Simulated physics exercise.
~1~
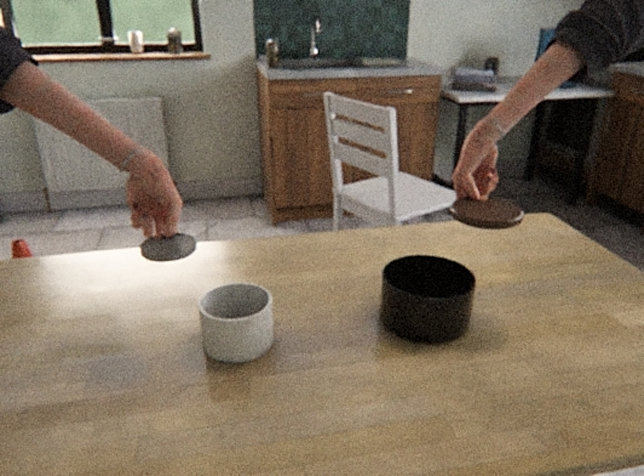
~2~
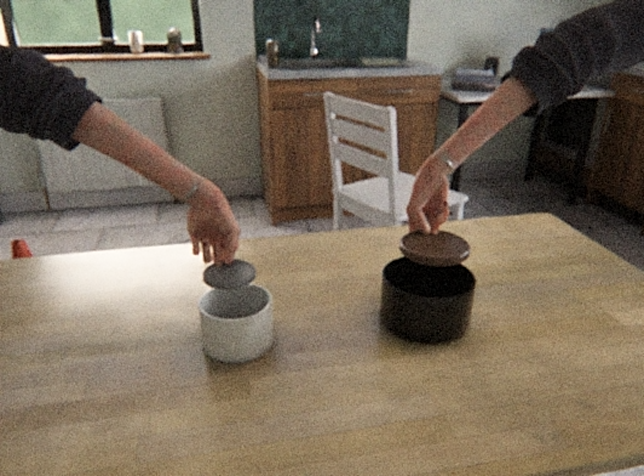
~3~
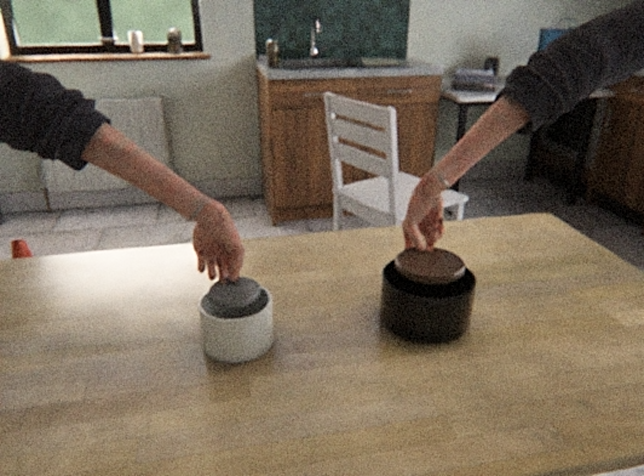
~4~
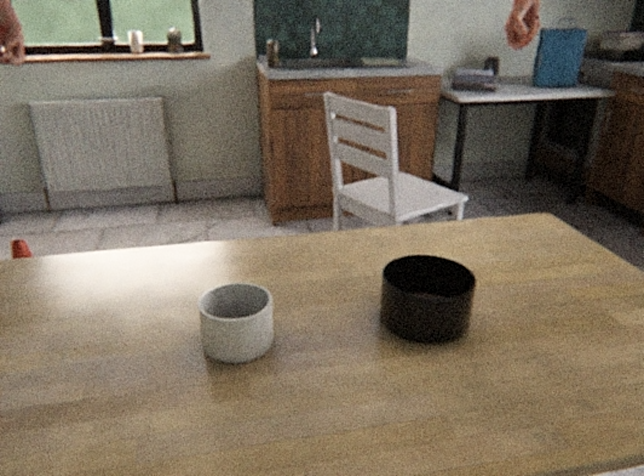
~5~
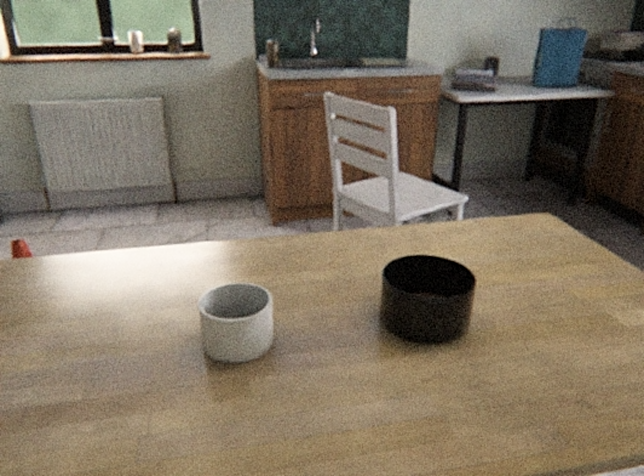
Two hands lower a grey disc and a brown disc, which drop inside two round containers.
